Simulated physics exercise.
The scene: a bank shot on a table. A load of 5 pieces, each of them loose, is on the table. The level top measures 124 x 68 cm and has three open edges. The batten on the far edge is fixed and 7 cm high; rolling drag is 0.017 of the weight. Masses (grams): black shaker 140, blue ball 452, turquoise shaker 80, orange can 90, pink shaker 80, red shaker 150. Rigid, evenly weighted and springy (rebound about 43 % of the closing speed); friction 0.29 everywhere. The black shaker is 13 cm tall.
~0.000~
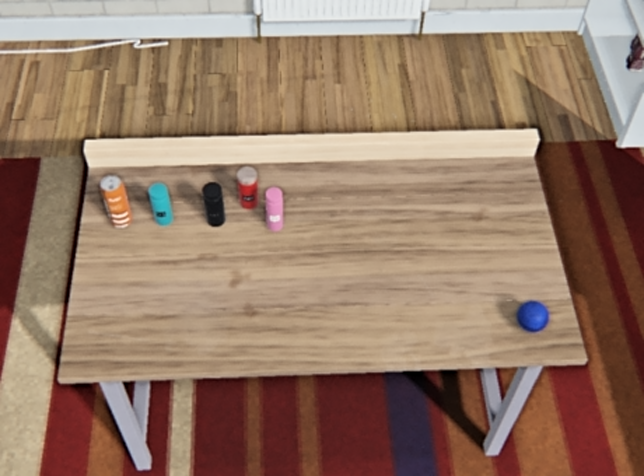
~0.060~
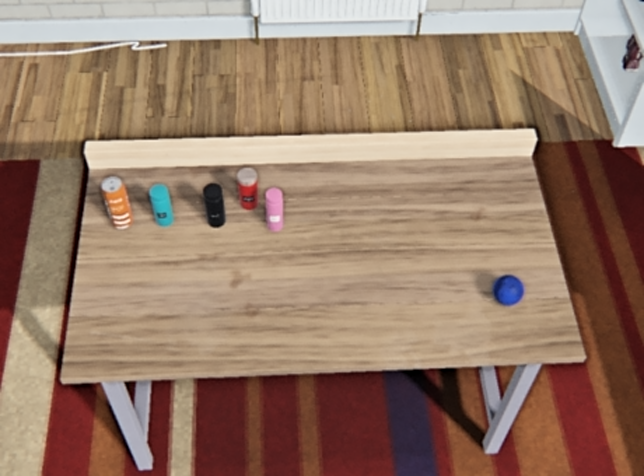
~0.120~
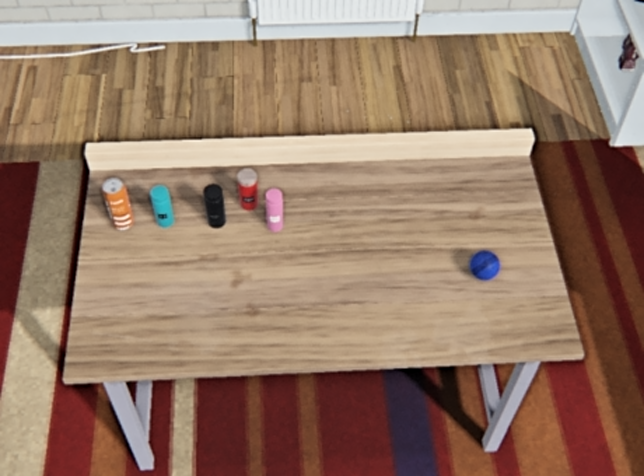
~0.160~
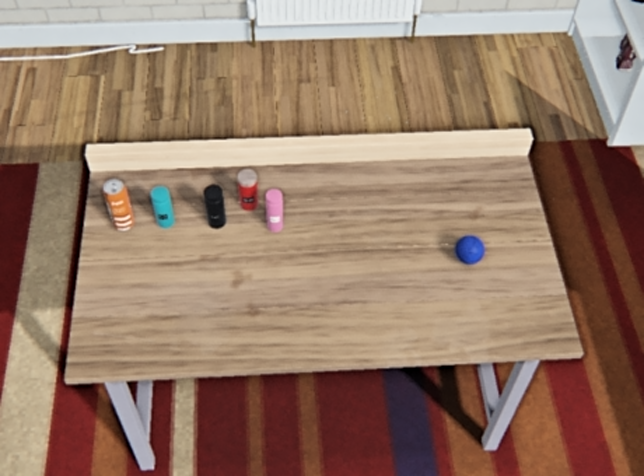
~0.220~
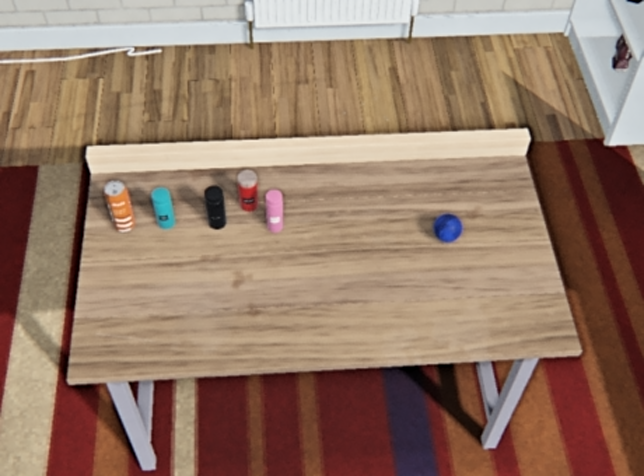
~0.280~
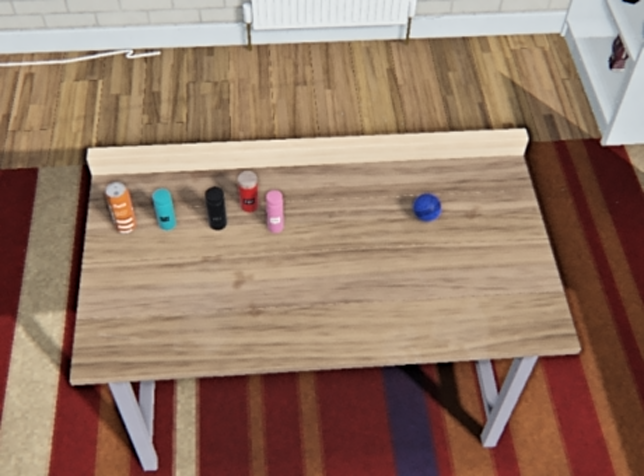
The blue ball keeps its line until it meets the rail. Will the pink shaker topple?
The pink shaker topples.
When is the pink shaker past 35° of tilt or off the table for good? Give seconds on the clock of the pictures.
At about 1.2 s.
Around 0.78 s, blue ball near (319, 196).
Around 1.38 s, blue ball near (235, 227); pink shaker on its side near (217, 262).
Finally (3.5 s), on their side or leaning hard on the table, pink shaker; the other 4 still in place (within 4 cm). Final places as that camera would see them, pink shaker near (217, 272).
